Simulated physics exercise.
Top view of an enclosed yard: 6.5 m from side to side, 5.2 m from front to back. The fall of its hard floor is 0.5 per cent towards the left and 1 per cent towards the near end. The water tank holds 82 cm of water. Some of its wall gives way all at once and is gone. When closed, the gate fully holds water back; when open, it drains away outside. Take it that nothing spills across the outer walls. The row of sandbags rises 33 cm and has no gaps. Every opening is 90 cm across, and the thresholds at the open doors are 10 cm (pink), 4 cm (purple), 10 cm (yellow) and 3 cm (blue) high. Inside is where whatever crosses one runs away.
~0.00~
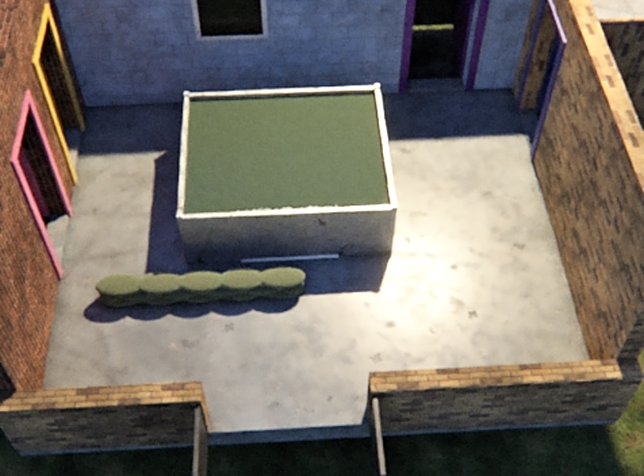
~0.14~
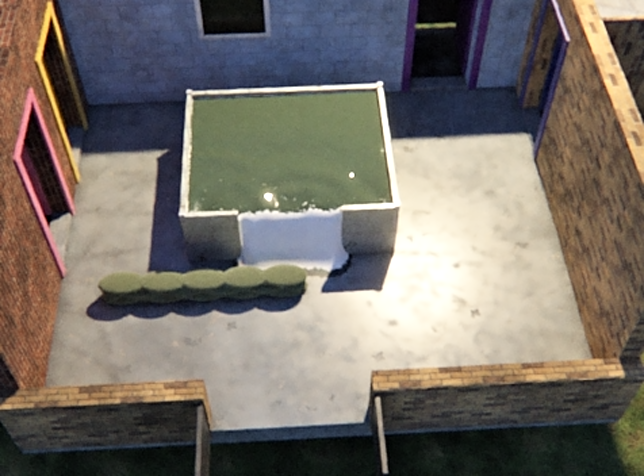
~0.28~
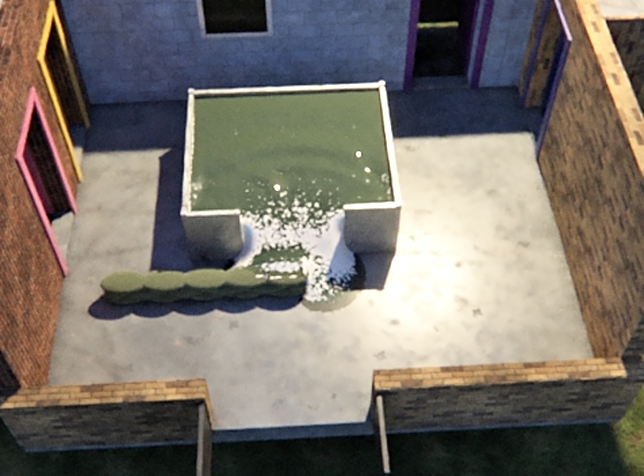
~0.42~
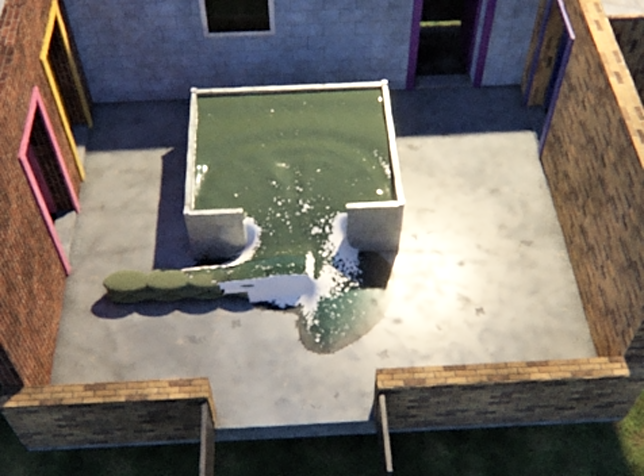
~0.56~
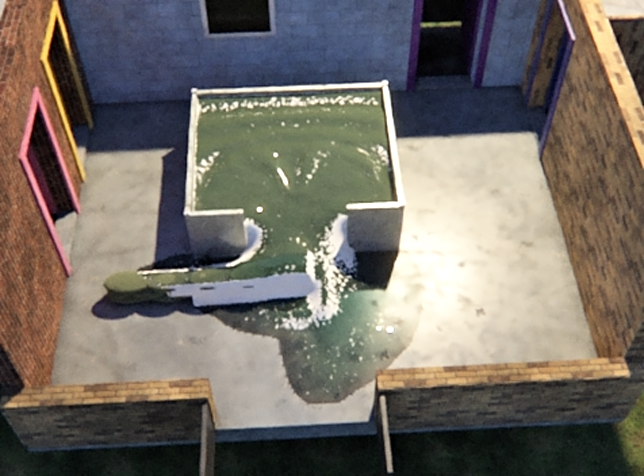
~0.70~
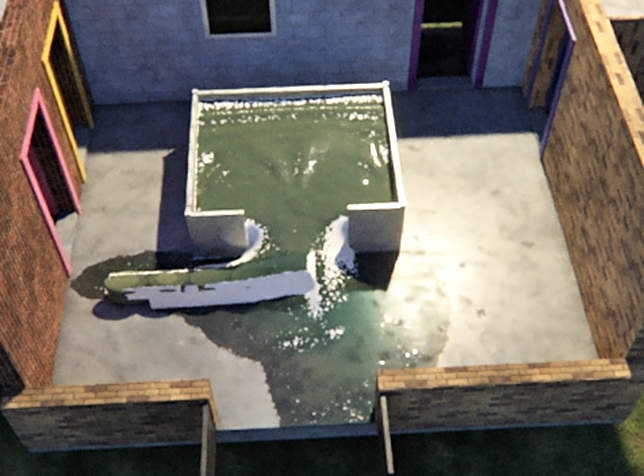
At first, still green water fills a walled tank in an enclosed yard, behind a low, rounded green barrier. Part of the tank's near wall disappears and water pours out, foaming against the barrier. It then spreads around the barrier's left end and across the pale floor to the near opening.
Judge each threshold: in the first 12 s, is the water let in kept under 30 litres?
My prediction: Pink door: Above the limit. Purple door: Above the limit. Yellow door: Beneath the limit. Blue door: Above the limit.
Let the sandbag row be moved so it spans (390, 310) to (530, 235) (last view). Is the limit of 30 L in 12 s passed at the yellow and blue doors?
Against the limit, the yellow door stays within it and the blue door stays within it.
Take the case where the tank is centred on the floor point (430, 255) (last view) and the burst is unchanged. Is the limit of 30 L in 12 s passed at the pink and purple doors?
For the pink door, the amount is acceptable; for the purple door, the amount is too high.
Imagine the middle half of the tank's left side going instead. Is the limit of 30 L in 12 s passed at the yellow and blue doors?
At yellow the amount is higher than the mark, while at blue it is higher than the mark.
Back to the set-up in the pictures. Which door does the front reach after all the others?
That would be the purple door.
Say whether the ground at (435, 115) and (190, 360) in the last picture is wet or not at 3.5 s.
I'd say spared, then drenched.
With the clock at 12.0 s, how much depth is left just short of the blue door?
The depth comes to around 8.5 centimetres.
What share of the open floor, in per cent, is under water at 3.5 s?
I'd say around 70 % is wet.
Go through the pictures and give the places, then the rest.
Still water, 82 cm deep, in the water tank at (285, 152), in the first frame.
Water pours out at (292, 240) and has run 0.7 m, to (344, 263); typically 12 cm deep outside, 82 cm at the water tank's back, in the second frame.
Water pours out at (293, 240) and has run 1.0 m, to (220, 280); typically 22 cm deep outside, 82 cm at the water tank's back, in the third frame.
The front is at (176, 282), 1.6 m from the gap at (296, 239); 2.1 m2 of floor is under water; 81 cm left at the back of the water tank, in the fourth frame.
Water pours out at (297, 239) and has run 2.2 m, to (124, 285); typically 6 cm deep outside, 72 cm at the water tank's back, in the fifth frame.
The front is at (87, 287), 2.7 m from the gap at (297, 239); 6.0 m2 of floor is under water; 68 cm left at the back of the water tank, in the sixth frame.
After 1.4 s water covers 40 % of the floor and is deepest (66 cm) near (281, 278); pink door 17 cm at the sill, 19 L in, purple door not reached, yellow door not reached, blue door not reached.
After 2.2 s water covers 55 % of the floor and is deepest (52 cm) near (281, 278); pink door 22 cm at the sill, 67 L in, purple door not reached, yellow door 3 cm at the sill, 0 L in, blue door not reached.
After 3.5 s water covers 70 % of the floor and is deepest (43 cm) near (281, 278); pink door 19 cm at the sill, 144 L in, purple door not reached, yellow door 4 cm at the sill, 0 L in, blue door 3 cm at the sill, 0 L in.
After 7.0 s water covers 95 % of the floor and is deepest (24 cm) near (281, 278); pink door 14 cm at the sill, 243 L in, purple door 11 cm at the sill, 87 L in, yellow door 4 cm at the sill, 0 L in, blue door 5 cm at the sill, 5 L in.
After 12.0 s water covers 95 % of the floor and is deepest (16 cm) near (182, 283); pink door 9 cm at the sill, 268 L in, purple door 8 cm at the sill, 172 L in, yellow door 10 cm at the sill, 5 L in, blue door 9 cm at the sill, 72 L in.
